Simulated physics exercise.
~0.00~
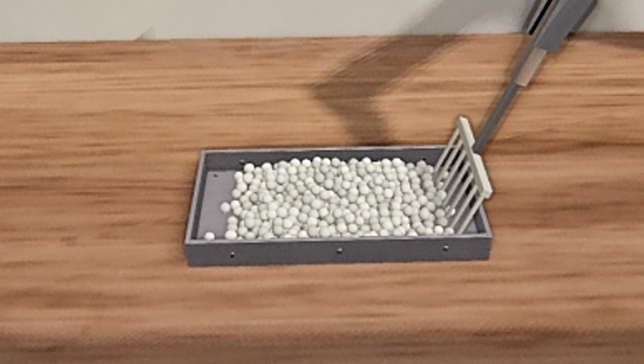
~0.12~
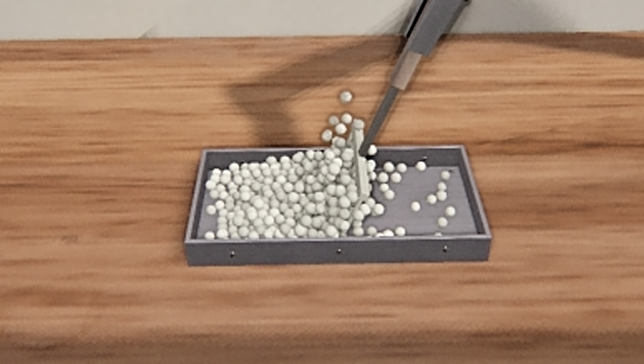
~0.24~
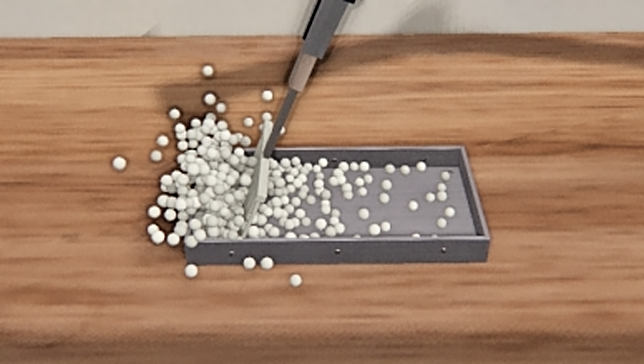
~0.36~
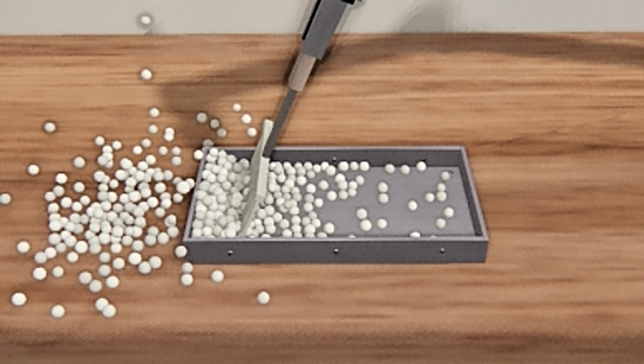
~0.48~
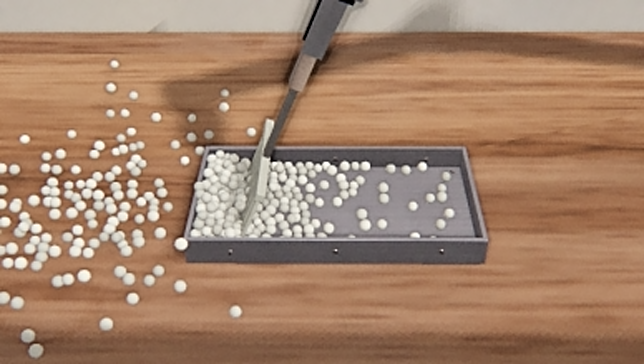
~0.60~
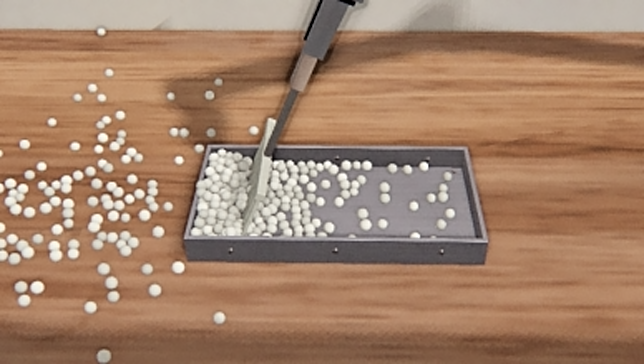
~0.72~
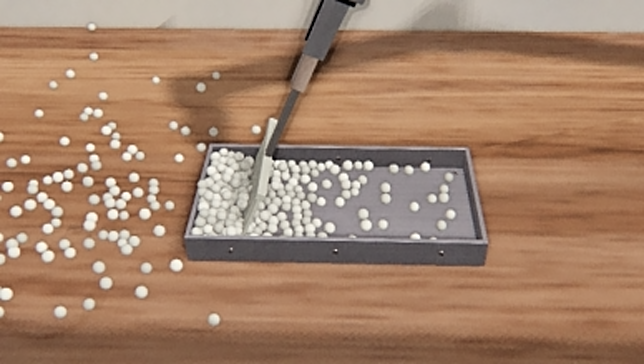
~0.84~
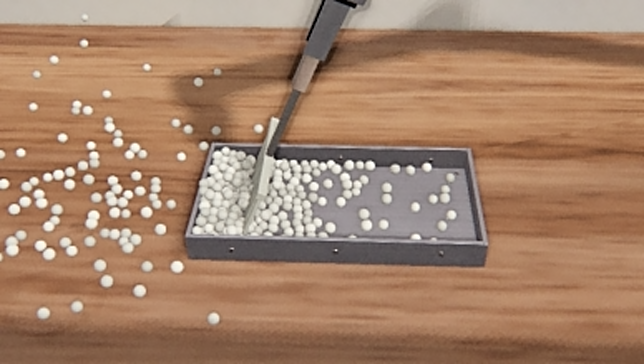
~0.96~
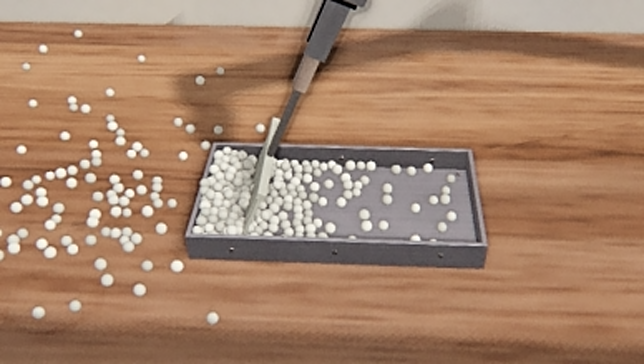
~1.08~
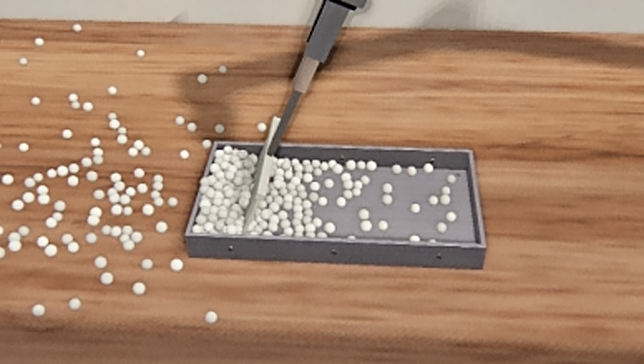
A robot arm swept a comb leftward through a shallow gray tray of small white beads, piling them up until many spilled over the left end and scattered across the wooden table, while the comb stopped and stayed among those still inside.
